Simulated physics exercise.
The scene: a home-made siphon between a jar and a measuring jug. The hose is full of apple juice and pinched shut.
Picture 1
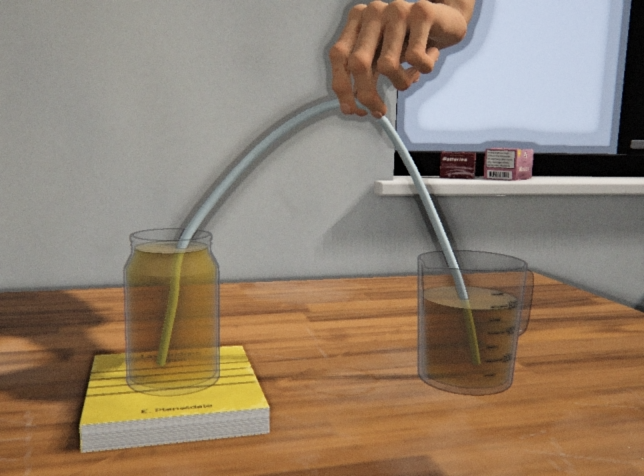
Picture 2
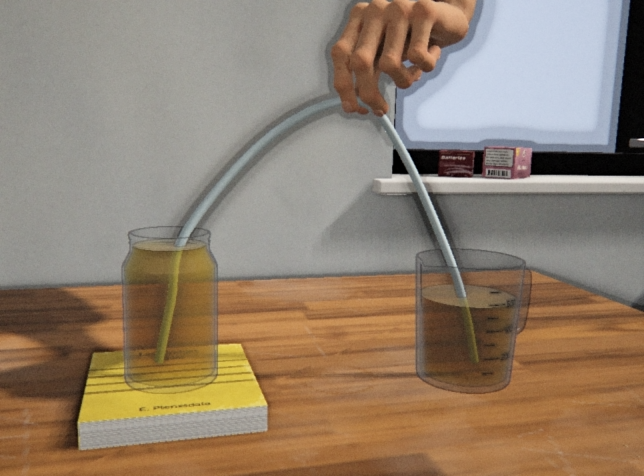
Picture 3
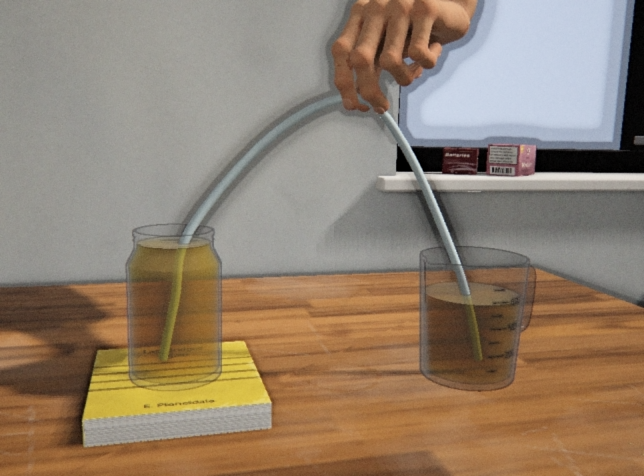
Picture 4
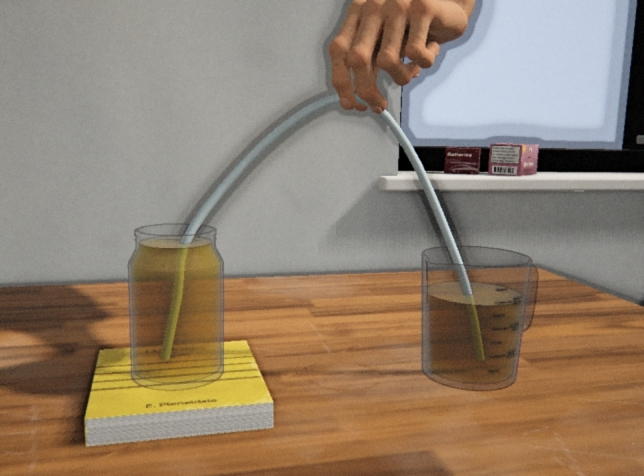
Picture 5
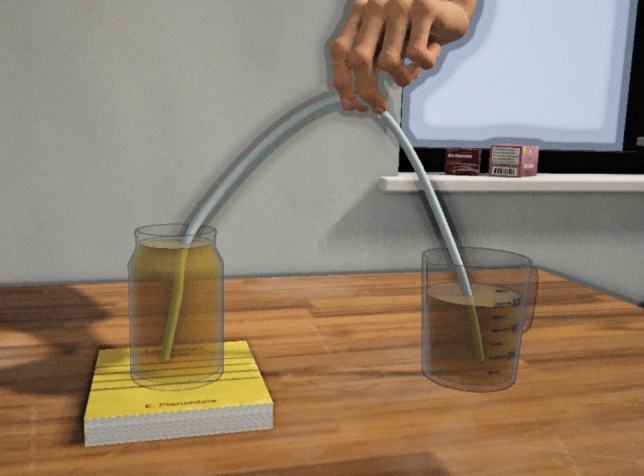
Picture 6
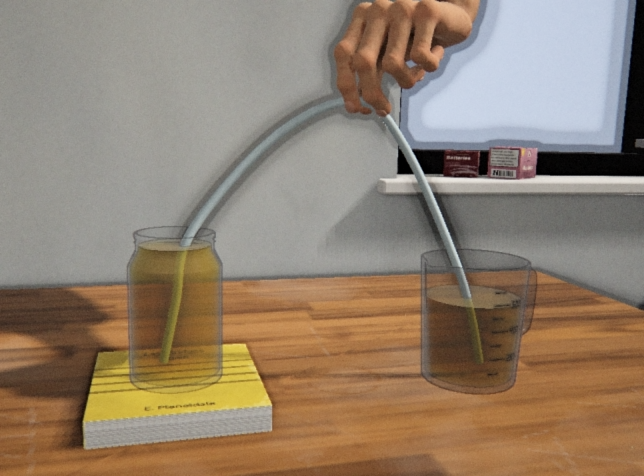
At first, a hand pinches the top of a hose that arches from a nearly full jar on a yellow book to a partly filled measuring jug on the wooden table. The fingers keep their grip, and both liquid levels stay unchanged while the view shifts very slightly.
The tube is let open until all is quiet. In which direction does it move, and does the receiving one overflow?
It flows rightwards, and the one that fills has room for it.
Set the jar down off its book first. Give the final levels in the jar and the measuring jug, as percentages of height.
First 70 %, second 75 %.
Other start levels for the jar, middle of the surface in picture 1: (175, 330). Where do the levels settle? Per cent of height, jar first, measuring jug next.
In turn 40 and 60 per cent.
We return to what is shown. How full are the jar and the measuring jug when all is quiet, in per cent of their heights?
About 60 and 85 per cent.
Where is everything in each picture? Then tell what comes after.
The hose is pinched; jar (172, 303) nearly full, up on the book; measuring jug (468, 317) about two thirds full, on the top itself, in the first frame.
Nothing flows; jar nearly full, surface at (170, 245); measuring jug about two thirds full, surface at (467, 296), in the second frame.
Fingers on the hose; jar (175, 299) nearly full; measuring jug (470, 312) about two thirds full, in the third frame.
Still shut; jar nearly full, surface at (176, 242); measuring jug about two thirds full, surface at (473, 294), in the fourth frame.
The hose is pinched; jar (177, 299) nearly full, up on the book; measuring jug (472, 313) about two thirds full, on the top itself, in the fifth frame.
Nothing flows; jar nearly full, surface at (175, 245); measuring jug about two thirds full, surface at (472, 297), in the sixth frame.
Soon after, the jar is about three quarters full; the measuring jug is about three quarters full.
Later, the jar is about two thirds full; the measuring jug is about three quarters full.
In the end, the jar is about two thirds full; the measuring jug is nearly full; the two surfaces are level.
